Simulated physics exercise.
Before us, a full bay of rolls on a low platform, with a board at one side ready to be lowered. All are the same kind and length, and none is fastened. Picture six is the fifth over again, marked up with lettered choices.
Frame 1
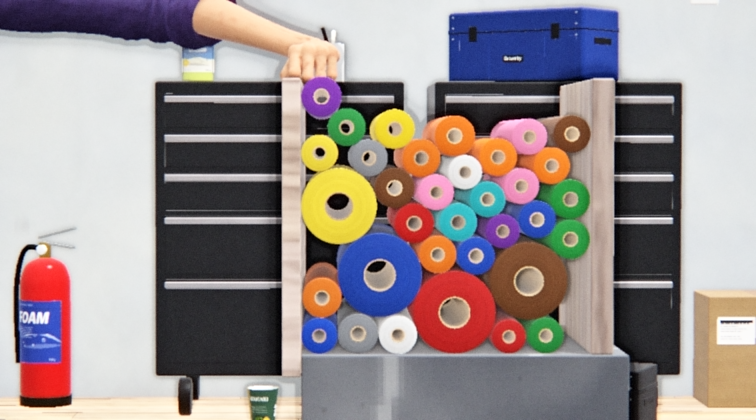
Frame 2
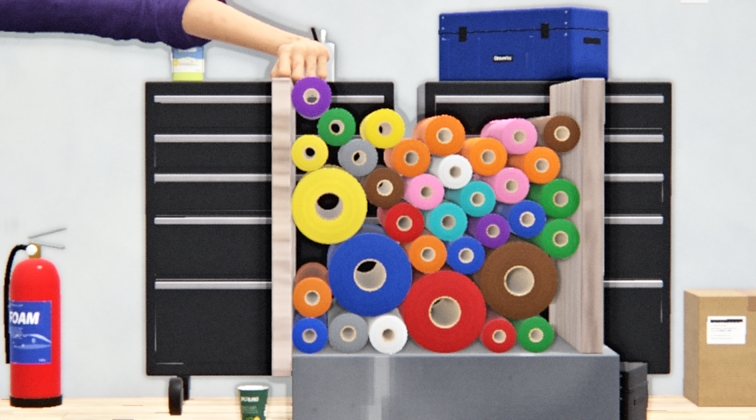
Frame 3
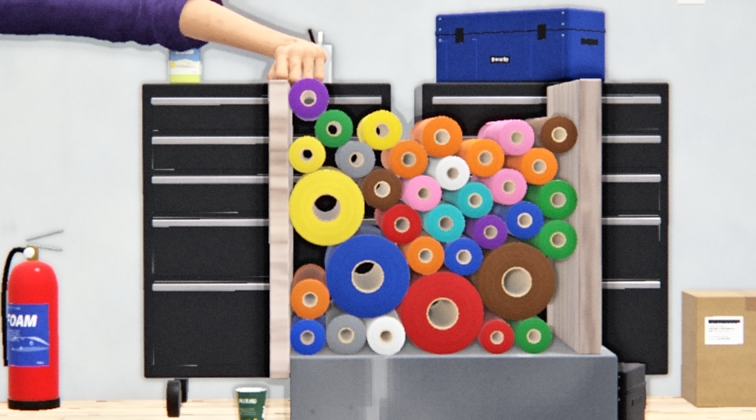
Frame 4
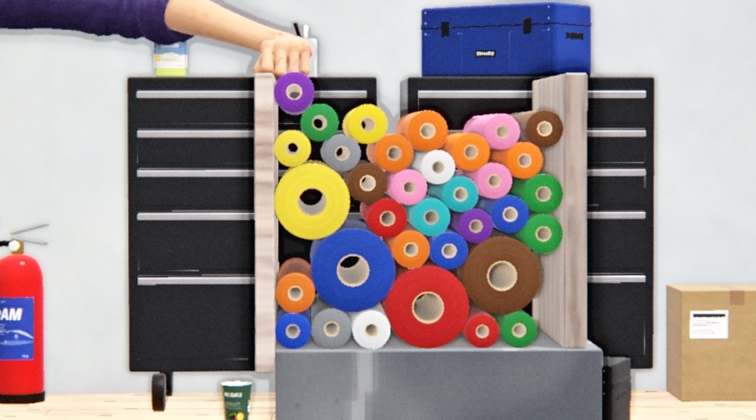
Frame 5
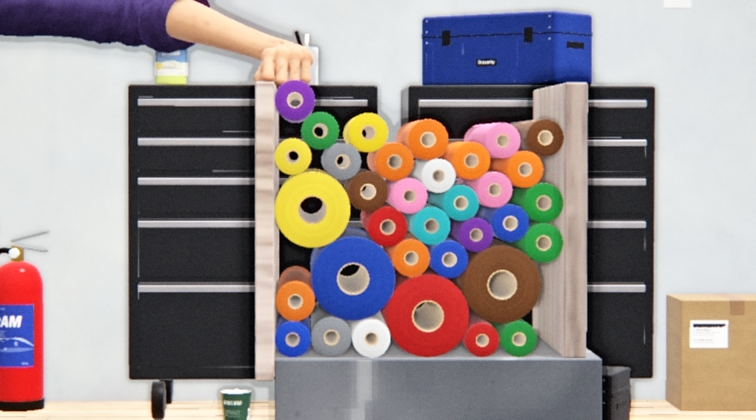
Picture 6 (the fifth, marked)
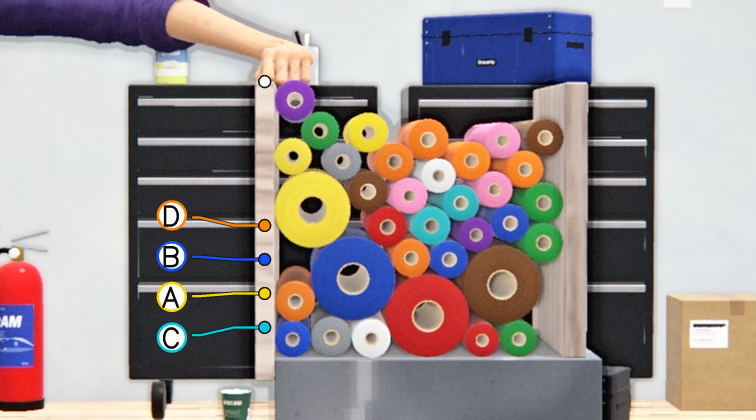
We see colourful rolls stacked between two upright boards on a grey platform, with a hand resting on top of the left board. The view shifts slightly, while the hand, boards and rolls stay in place relative to each other.
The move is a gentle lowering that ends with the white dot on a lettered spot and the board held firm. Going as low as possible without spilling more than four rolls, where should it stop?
Down to B.
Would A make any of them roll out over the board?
At A: Yes.
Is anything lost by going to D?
Yes.
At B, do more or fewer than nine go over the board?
Fewer than nine.
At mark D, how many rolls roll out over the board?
The count is three.
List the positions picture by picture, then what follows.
In the first picture, a yellow roll (395, 129); side board (294, 221); a blue roll (319, 336).
In the second picture, a blue roll (310, 336); a green roll (536, 335).
In the third picture, a blue roll (463, 257); a blue roll (525, 220).
In the fourth picture, a yellow roll (292, 149); an orange roll (394, 153).
In the fifth picture, a yellow roll (369, 132); side board (268, 224); a blue roll (293, 340).
On the marked copy, A at (265, 294); B at (265, 260); C at (265, 327); D at (265, 226); the white dot at (265, 81).
Following B. Soon after the start, top of the board (275, 158).
Later, top of the board (275, 246).
In the end, top of the board (275, 259), three out over the board.
As for the rest, A more than four out over the board; C more than four out over the board; D three out over the board.
